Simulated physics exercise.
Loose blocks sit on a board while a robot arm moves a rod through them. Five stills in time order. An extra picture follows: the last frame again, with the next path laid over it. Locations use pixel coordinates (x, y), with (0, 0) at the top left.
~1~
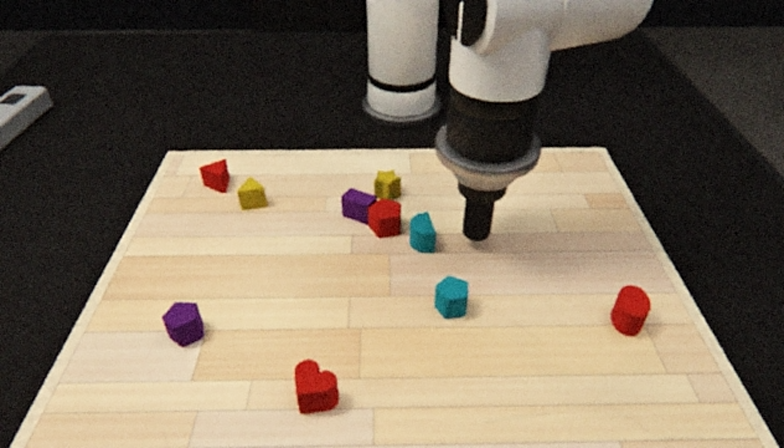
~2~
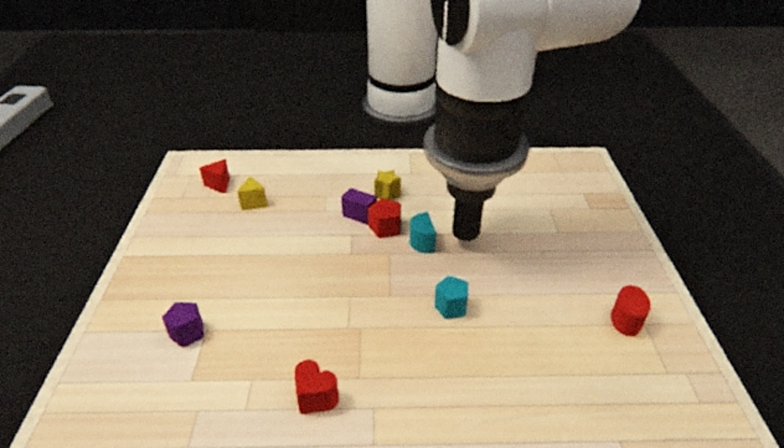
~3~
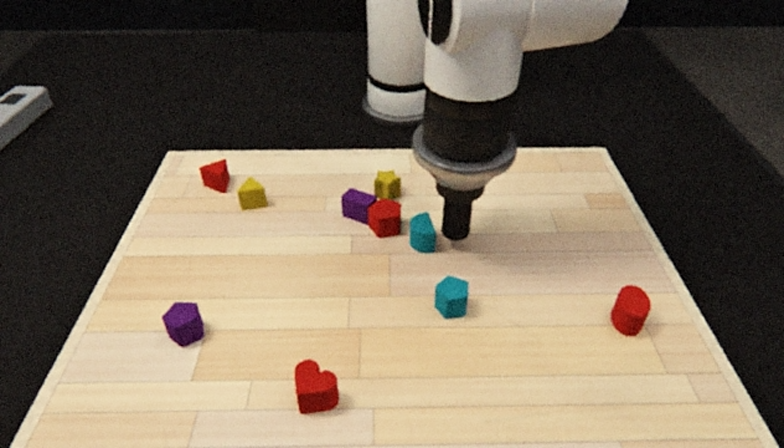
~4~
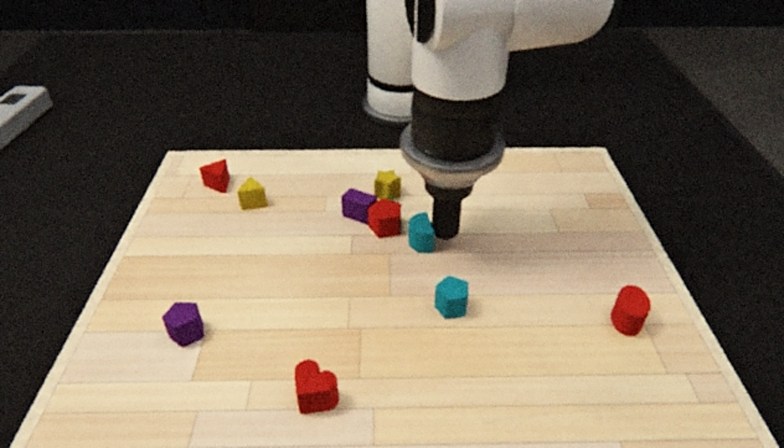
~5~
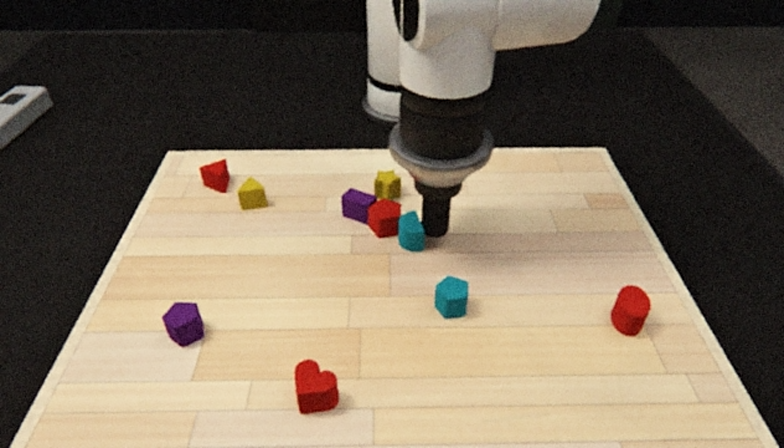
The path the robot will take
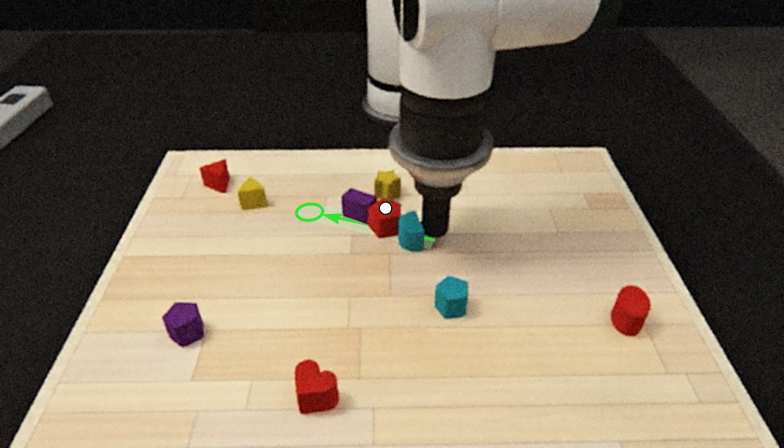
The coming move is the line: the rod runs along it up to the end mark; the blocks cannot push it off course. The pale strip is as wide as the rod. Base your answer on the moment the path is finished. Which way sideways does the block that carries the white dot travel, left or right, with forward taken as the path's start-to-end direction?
The answer is left: Facing from the path's start to its end, that's where the block that carries the white dot shifts.
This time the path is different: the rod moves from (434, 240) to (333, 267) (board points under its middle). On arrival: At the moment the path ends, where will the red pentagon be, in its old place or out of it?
It will end up elsewhere.
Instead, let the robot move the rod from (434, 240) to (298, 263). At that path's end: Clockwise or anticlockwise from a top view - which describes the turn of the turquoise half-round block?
Top view: Clockwise.
The drawn path runs from (434, 240) directly to (310, 212); the dot is on the red pentagon.
What follows on the original path. One third of the way, rod at (391, 220); purple rectangular block at (351, 191), turned 25° clockwise; red pentagon at (360, 210), turned 40° clockwise; turquoise half-round block at (383, 226), turned 35° anticlockwise.
Two thirds of the way, rod at (349, 210); purple rectangular block at (339, 184), turned 85° clockwise; red pentagon at (321, 210), turned 15° anticlockwise; turquoise half-round block at (381, 226), turned 50° anticlockwise.
At the end, rod at (308, 202); purple rectangular block at (329, 181), turned 155° clockwise; red pentagon at (305, 212), turned 75° anticlockwise; yellow star-shaped block not moved; turquoise half-round block at (381, 226), turned 50° anticlockwise.
